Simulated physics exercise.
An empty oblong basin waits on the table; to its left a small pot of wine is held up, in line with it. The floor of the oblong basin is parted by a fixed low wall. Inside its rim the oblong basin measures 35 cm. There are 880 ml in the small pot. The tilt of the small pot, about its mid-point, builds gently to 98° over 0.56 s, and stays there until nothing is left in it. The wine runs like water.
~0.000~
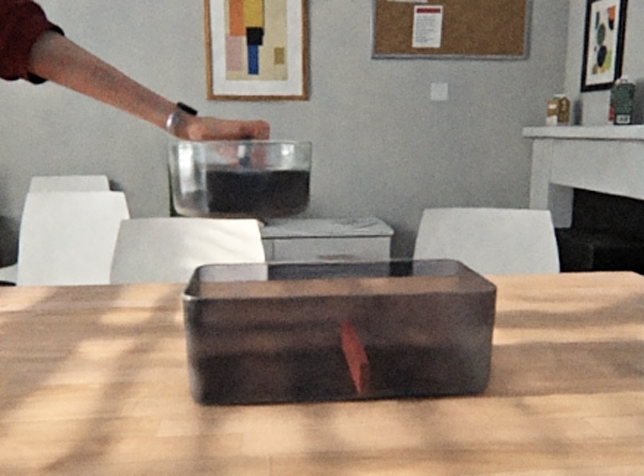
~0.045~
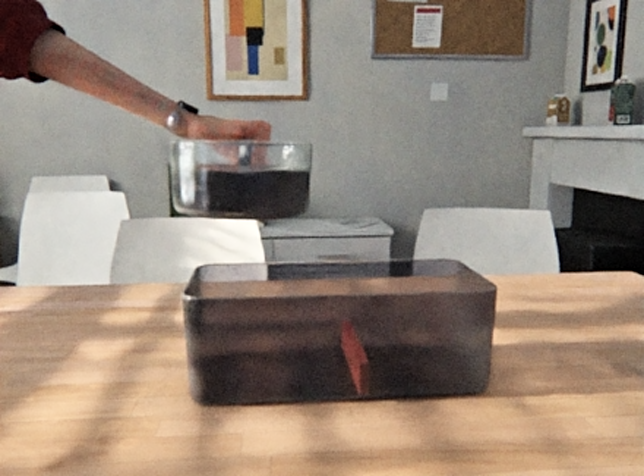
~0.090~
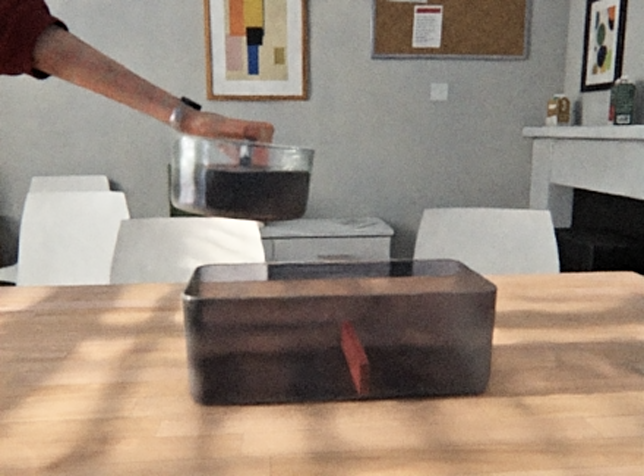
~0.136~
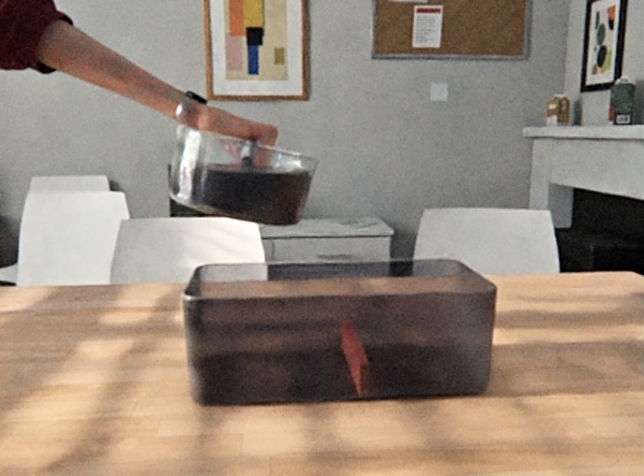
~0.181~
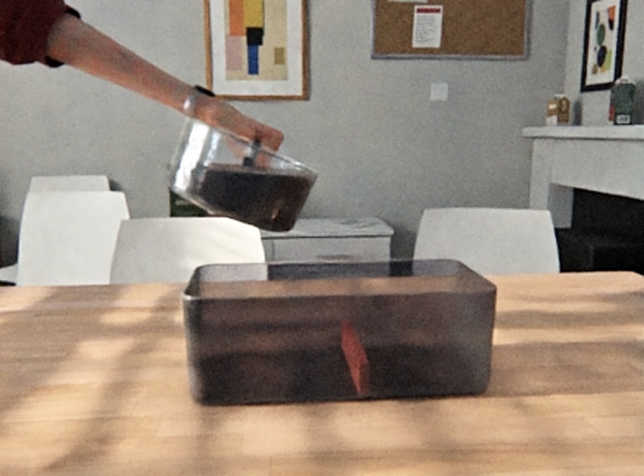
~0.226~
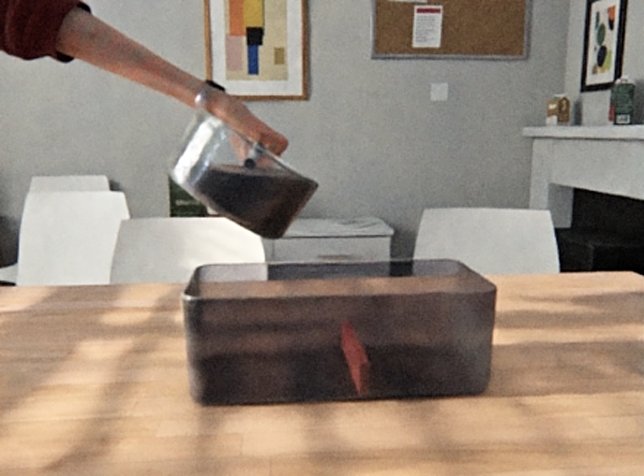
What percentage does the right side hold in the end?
The far part has some 33 per cent.
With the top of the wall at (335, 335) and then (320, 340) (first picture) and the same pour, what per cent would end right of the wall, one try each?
In turn about 55 and 80 per cent.
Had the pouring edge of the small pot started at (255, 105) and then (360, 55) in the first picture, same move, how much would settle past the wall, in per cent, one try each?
First 15, then 70 per cent.
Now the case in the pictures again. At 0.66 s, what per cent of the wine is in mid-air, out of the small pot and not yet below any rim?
About 5 per cent.
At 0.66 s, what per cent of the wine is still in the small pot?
About 10 per cent.
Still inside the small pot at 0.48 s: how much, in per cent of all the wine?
Some 32 per cent.
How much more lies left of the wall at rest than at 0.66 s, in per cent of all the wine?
Near 14 in a hundred.
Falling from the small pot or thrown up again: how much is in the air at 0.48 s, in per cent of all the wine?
About 38 per cent.
After 0.48 s the tilt is 93° and 31 per cent is still to pour, 16 is left of the wall and 13 right of it.
After 0.66 s the tilt is 98° and 10 per cent is still to pour, 50 is left of the wall and 35 right of it.
After 0.85 s the tilt is 98° and 3 per cent is still to pour, 57 is left of the wall and 33 right of it.
After 1.06 s the tilt is 98° and 1 per cent is still to pour, 64 is left of the wall and 33 right of it.
In the end 64 per cent lies left of the wall, 33 right of it and 2 outside.
